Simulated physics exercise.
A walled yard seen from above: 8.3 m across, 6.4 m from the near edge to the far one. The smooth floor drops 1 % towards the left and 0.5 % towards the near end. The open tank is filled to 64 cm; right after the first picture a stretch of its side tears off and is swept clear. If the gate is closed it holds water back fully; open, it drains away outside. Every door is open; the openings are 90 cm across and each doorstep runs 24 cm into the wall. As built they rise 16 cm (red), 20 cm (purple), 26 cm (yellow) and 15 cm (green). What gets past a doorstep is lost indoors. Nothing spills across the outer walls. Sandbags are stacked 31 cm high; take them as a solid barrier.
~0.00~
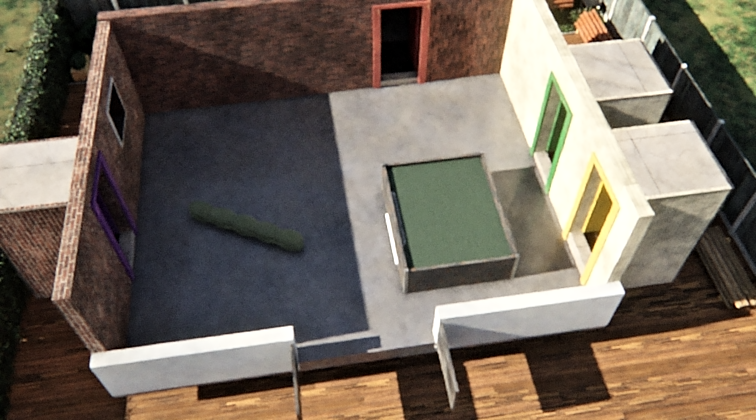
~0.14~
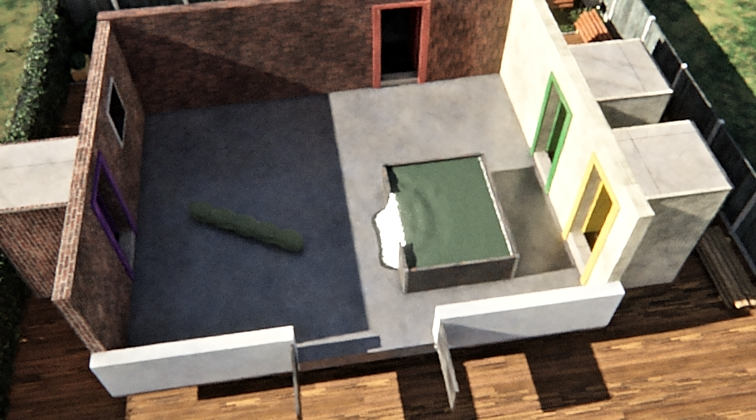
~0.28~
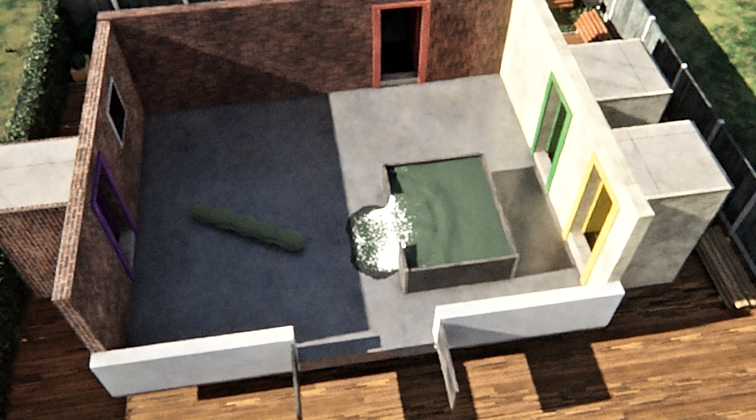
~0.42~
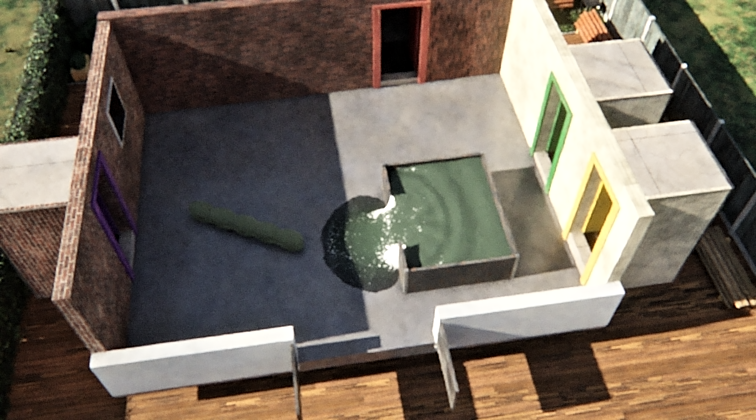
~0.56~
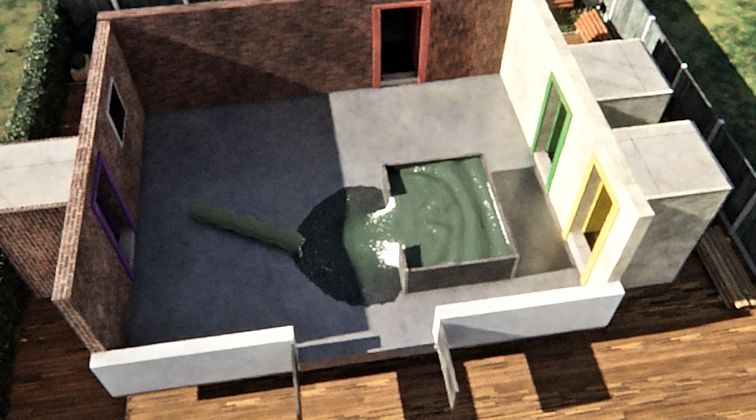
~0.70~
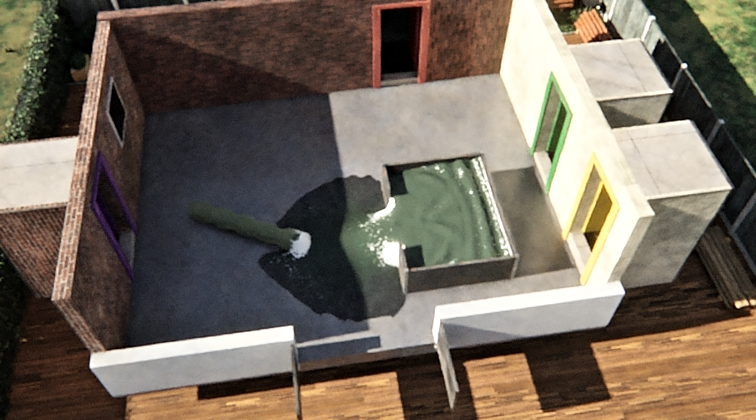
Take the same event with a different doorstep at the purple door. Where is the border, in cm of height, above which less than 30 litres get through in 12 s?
Some 7.5 cm above the ground.
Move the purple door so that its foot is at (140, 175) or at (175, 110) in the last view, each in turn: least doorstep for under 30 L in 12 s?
Roughly 14.0 and 17 cm.
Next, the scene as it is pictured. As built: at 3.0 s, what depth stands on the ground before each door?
Depths in cm: Red 0, purple 8, yellow 0, green 0.
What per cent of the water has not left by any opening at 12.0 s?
Roughly 94 in a hundred.
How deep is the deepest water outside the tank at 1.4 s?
About 40 cm.
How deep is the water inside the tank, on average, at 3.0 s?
About 30 cm.
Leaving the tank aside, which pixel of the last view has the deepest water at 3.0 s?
Around (146, 116).
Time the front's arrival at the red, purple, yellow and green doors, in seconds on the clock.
Arrival: Red 6.5 s, purple 2.2 s, yellow not in the 12 s, green 10.0 s.
After 1.4 s water covers 25 % of the floor, deepest (40 cm) near (304, 246); it has not reached the purple door.
After 3.0 s water covers 45 % of the floor, deepest (42 cm) near (146, 116); 8 cm at the purple door, 0 litres in over its 20 cm doorstep.
After 12.0 s water covers 85 % of the floor, deepest (11 cm) near (189, 365); 8 cm at the purple door, 0 litres in over its 20 cm doorstep.
At the purple door as built, the water arrived by 2.3 s and peaked near 13 cm at 3.6 s.
With a doorstep of 7 cm, 38 litres would have come in within the 12 s; with 8.5 cm, 22 litres. So under 30 litres takes about 7.5 cm.
